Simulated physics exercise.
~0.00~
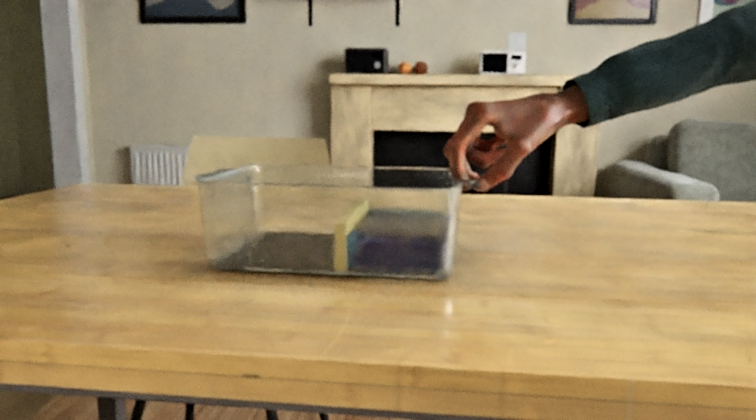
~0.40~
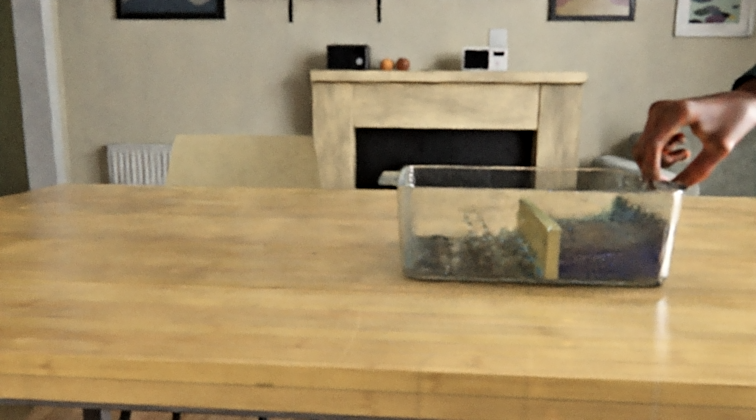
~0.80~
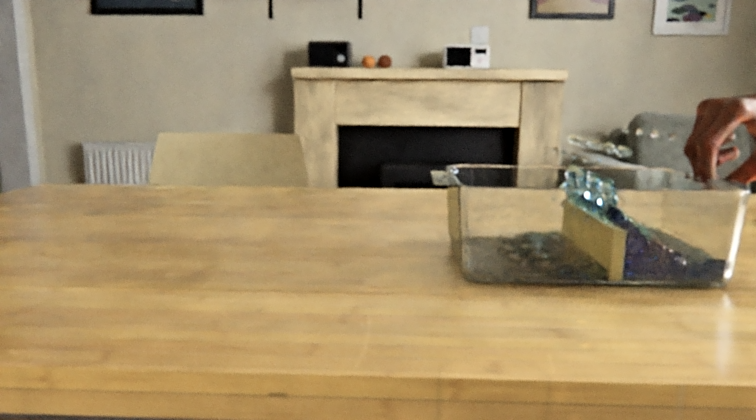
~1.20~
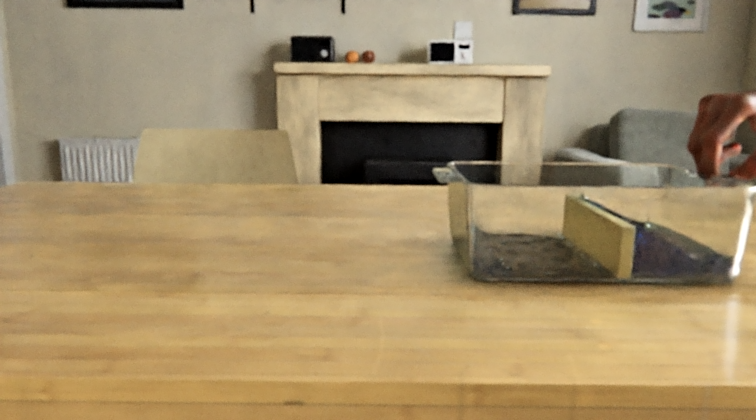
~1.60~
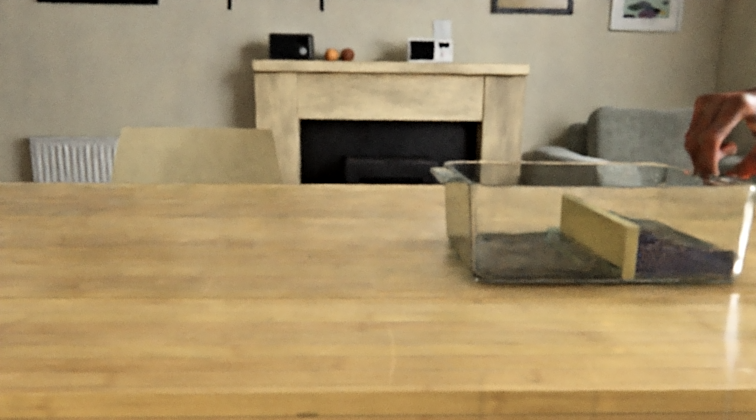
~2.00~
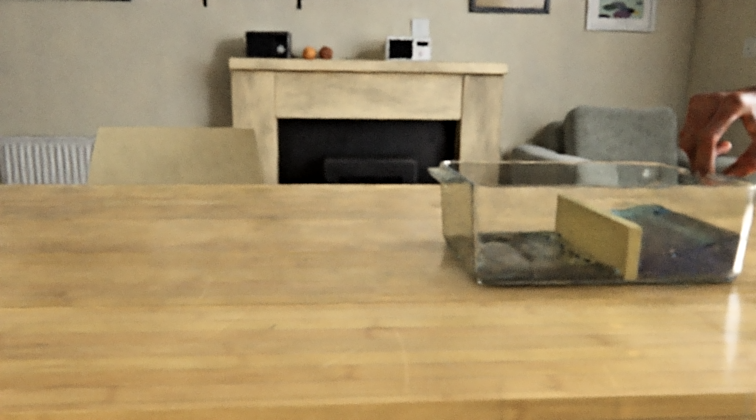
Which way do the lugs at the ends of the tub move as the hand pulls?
They move to the right along with the tub, then stay in place once it stops.
